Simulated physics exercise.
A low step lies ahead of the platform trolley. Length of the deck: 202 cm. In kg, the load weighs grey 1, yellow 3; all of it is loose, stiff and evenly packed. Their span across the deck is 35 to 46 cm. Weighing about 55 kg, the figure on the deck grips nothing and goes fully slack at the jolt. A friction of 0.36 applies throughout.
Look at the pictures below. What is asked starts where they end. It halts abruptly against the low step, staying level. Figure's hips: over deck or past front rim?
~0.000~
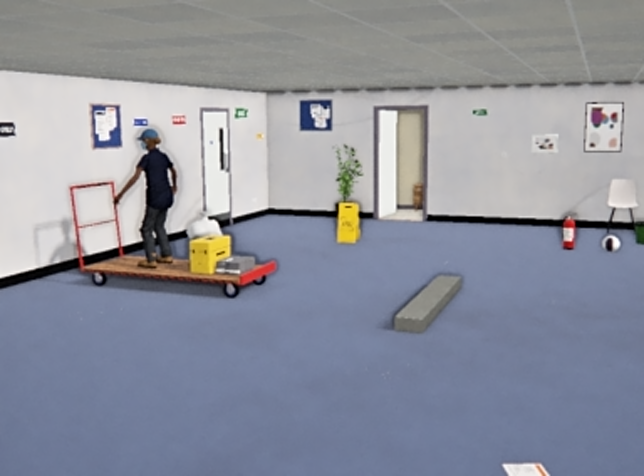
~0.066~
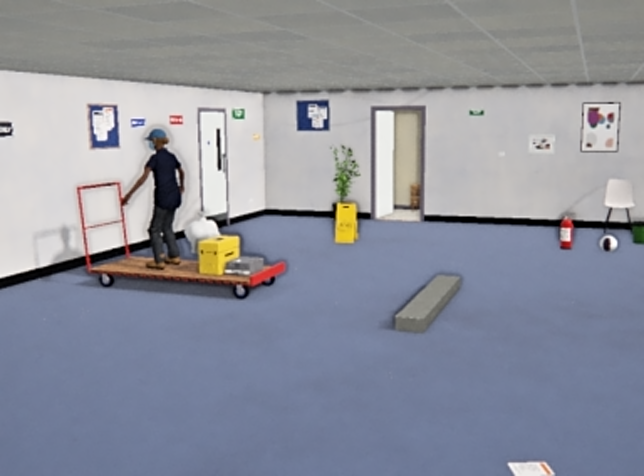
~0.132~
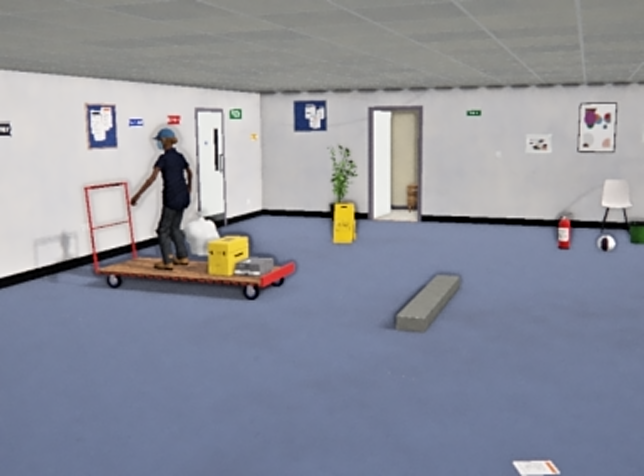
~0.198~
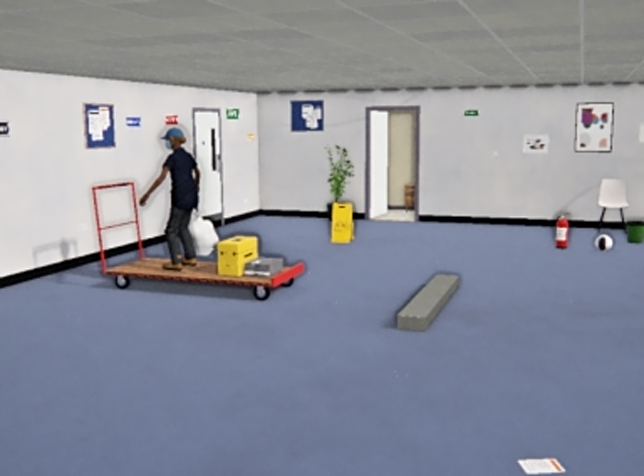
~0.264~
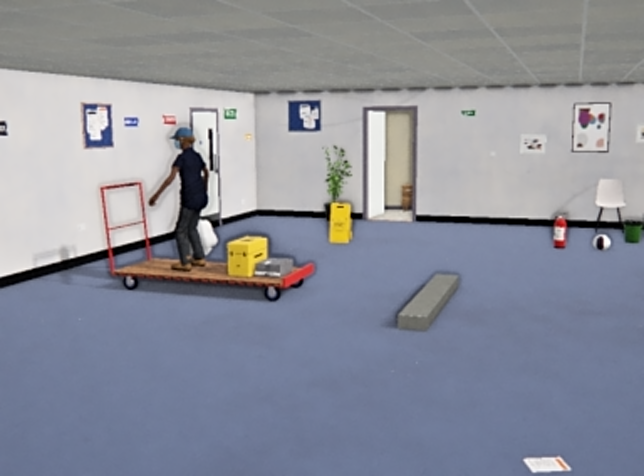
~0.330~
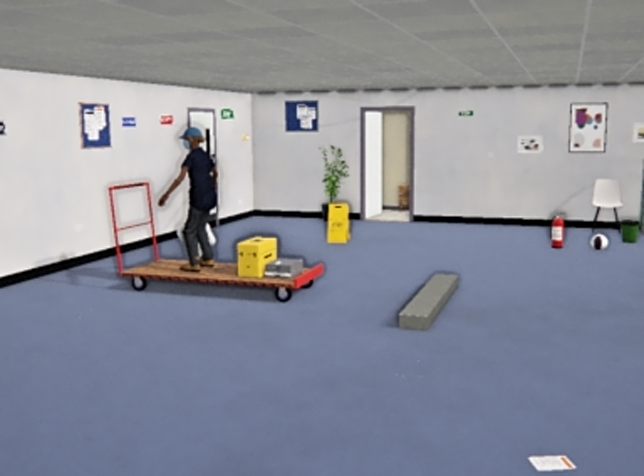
Over deck.
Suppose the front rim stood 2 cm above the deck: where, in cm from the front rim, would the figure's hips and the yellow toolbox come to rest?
Hips 100 behind, yellow 40 behind.
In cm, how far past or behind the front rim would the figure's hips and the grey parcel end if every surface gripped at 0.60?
Hips 50 behind, grey 20 behind.
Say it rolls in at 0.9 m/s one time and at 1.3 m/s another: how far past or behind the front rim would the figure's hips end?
First 80 cm behind, then 90 cm behind.
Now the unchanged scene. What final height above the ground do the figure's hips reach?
Around 70 centimetres high.
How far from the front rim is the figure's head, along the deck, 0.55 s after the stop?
At that moment it sits around 70 cm behind the rim.
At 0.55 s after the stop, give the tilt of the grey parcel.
I'd put the tilt at close to 0°.
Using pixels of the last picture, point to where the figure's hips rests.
(384, 235).
The wheels strike at 1.01 s.
After 1.26 s the figure's hips are 73 cm behind the rim, near (358, 227) in the last picture's view.
After 1.56 s the figure's hips are 53 cm behind the rim, near (377, 235) in the last picture's view.
After 2.01 s the figure's hips are 49 cm behind the rim, near (381, 236) in the last picture's view.
At rest, 2.5 s, nothing is past the rim; behind it, grey parcel, yellow toolbox and the figure's hips.
